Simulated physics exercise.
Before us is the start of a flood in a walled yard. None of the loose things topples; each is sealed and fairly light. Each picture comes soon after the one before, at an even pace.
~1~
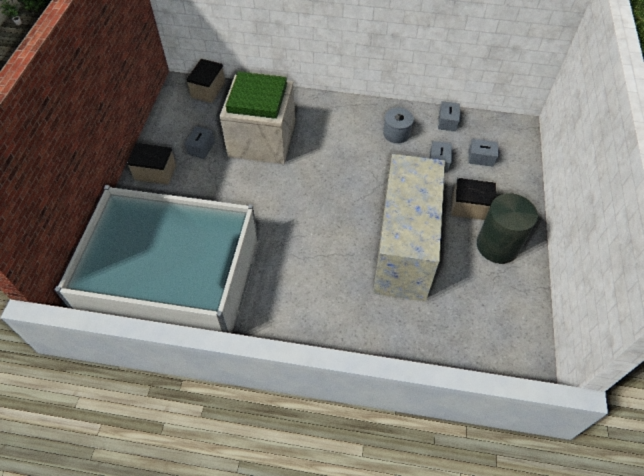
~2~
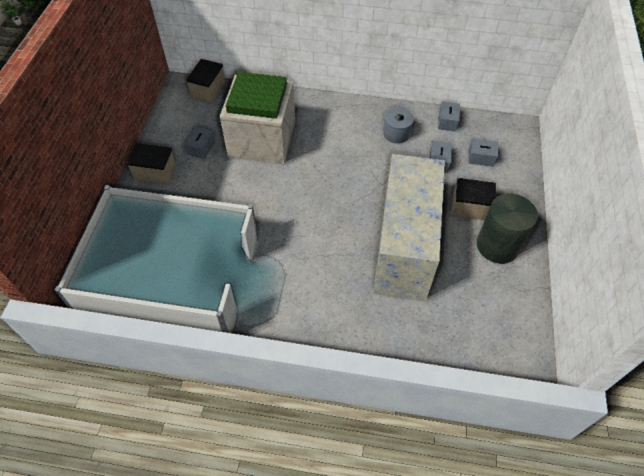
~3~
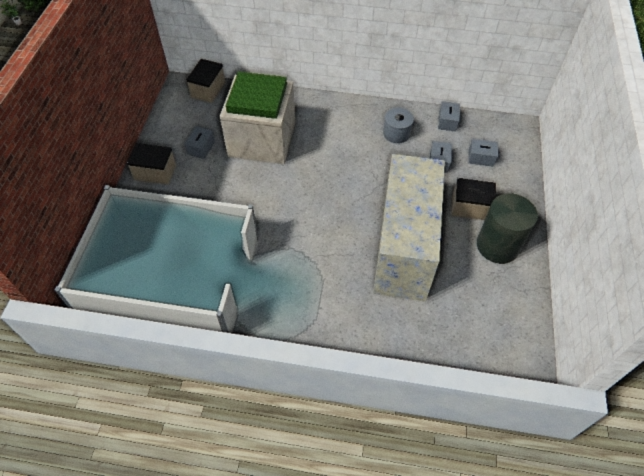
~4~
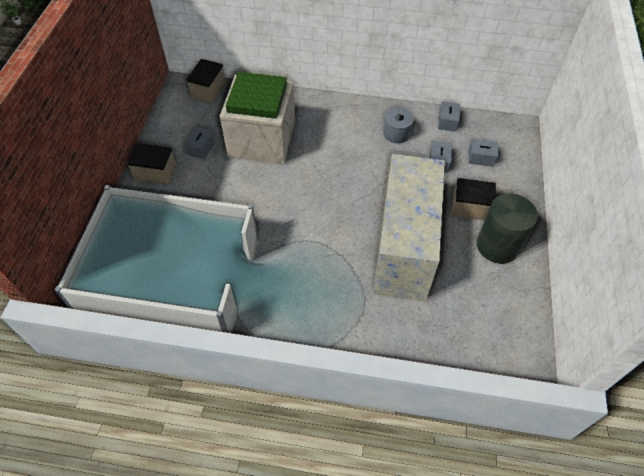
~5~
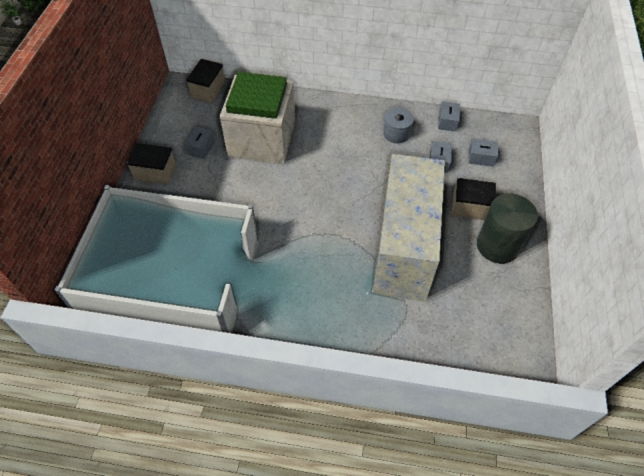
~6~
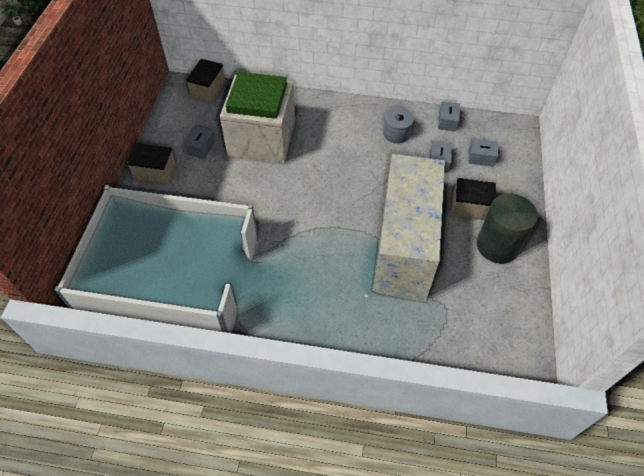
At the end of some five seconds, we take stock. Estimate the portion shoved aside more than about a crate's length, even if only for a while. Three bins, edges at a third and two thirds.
Bin: Under a third.
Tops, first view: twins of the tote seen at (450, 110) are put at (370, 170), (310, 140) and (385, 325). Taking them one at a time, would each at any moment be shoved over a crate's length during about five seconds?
Result by item: Gets dislodged / stays where it is / gets dislodged.
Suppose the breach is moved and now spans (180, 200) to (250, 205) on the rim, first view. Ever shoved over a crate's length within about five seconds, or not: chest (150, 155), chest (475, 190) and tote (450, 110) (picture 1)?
The first: Never got that far; the second: Never got that far; the third: Got that far.
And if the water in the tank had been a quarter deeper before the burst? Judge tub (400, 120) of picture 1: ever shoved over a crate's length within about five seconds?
Lab note for this piece: Reached that mark.
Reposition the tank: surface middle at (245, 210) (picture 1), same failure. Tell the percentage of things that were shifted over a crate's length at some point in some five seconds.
I'd estimate around 20 percent.
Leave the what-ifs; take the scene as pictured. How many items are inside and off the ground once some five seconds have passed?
4 in total.
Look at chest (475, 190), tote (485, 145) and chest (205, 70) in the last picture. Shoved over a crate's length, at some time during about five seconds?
Listed order gives below that mark, then below that mark, and lastly below that mark.
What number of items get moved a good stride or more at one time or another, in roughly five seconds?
That adds up to 1.
A moment on, 0 of 8 are well off their spots; 0 afloat.
Next, 0 of 8 are well off their spots; 0 afloat.
Later, 1 of 8 are well off their spots; 1 afloat.
In the end, 1 of 8 are well off their spots, and 1 have been at some point; 4 afloat.
